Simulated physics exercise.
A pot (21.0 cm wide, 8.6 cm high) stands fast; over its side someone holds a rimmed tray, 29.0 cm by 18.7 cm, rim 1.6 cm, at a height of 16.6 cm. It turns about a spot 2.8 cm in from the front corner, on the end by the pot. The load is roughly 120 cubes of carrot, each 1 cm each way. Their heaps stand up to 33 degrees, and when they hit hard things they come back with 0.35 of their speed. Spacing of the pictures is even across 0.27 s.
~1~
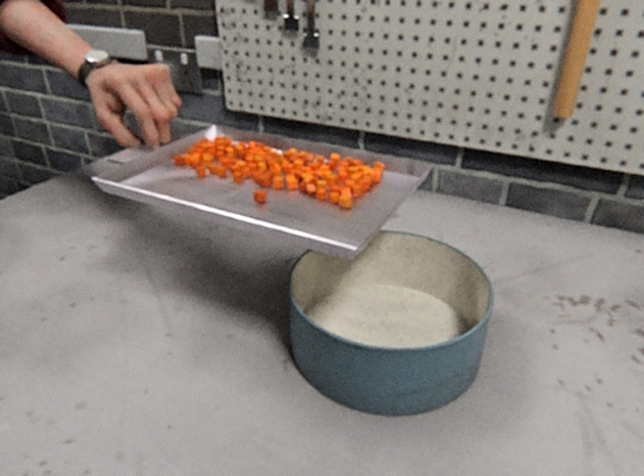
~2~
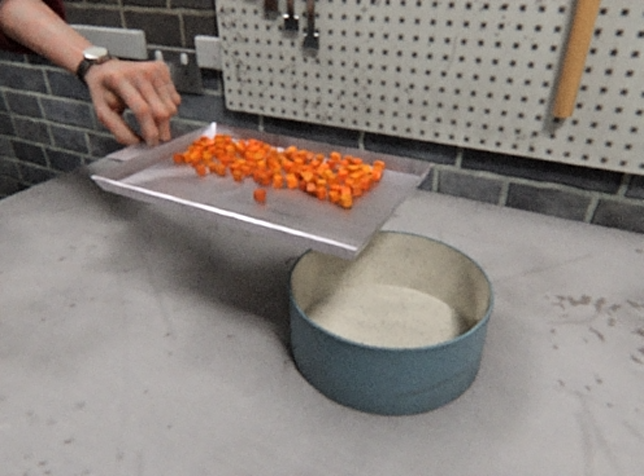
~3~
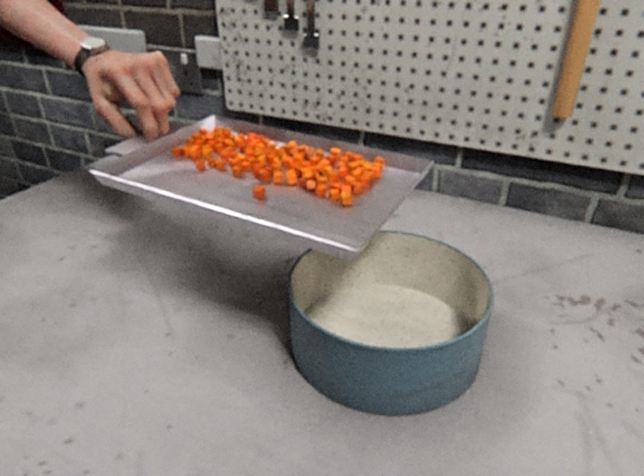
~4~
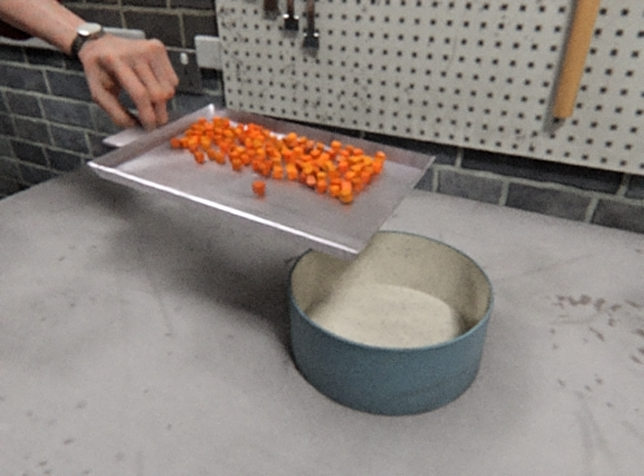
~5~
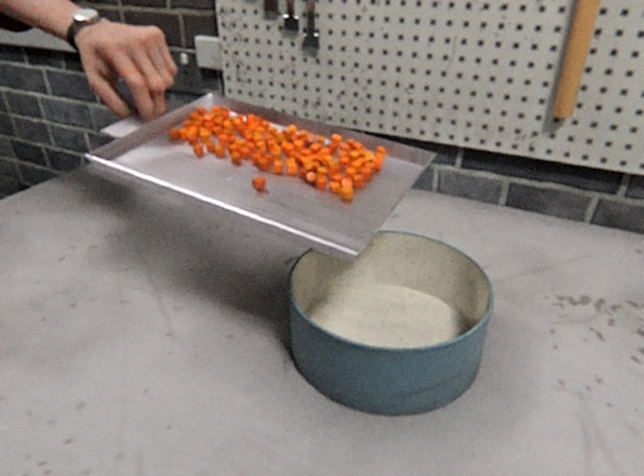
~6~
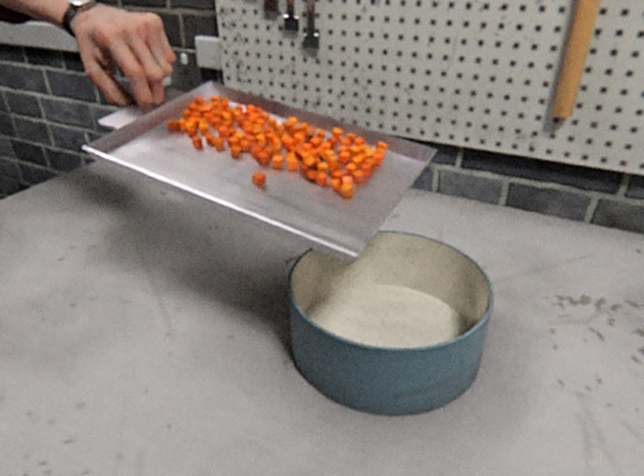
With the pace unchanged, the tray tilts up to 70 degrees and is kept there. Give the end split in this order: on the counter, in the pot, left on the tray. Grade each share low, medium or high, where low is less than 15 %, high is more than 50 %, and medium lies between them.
Shares - counter: High, pot: Low, tray: Medium.
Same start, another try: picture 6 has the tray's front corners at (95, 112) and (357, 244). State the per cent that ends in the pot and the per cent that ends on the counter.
Pot 45; counter 20.
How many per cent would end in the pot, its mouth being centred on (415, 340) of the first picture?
Estimate: ~ 70 %.
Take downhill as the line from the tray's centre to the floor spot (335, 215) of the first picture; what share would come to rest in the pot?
Something like 30 per cent of the pieces.
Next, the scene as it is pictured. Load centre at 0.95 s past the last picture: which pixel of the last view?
The load's centre is near (355, 259) at that time.
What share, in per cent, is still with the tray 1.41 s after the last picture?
Roughly 30 per cent.
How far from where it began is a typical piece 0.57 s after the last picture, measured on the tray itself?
It has moved some 3 cm from its start.
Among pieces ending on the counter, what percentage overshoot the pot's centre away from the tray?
80 per cent.
Then, 0.57 s after the last picture, tilt 39 degrees; the tray holds 100 %, the pot 0 %.
Then, 0.95 s after the last picture, tilt 57 degrees; the tray holds 60 %, the pot 0 %.
Then, 1.41 s after the last picture, tilt 70 degrees; the tray holds 30 %, the pot 5 %.
In the end, counter 65 %, pot 5 %, tray 25 %.
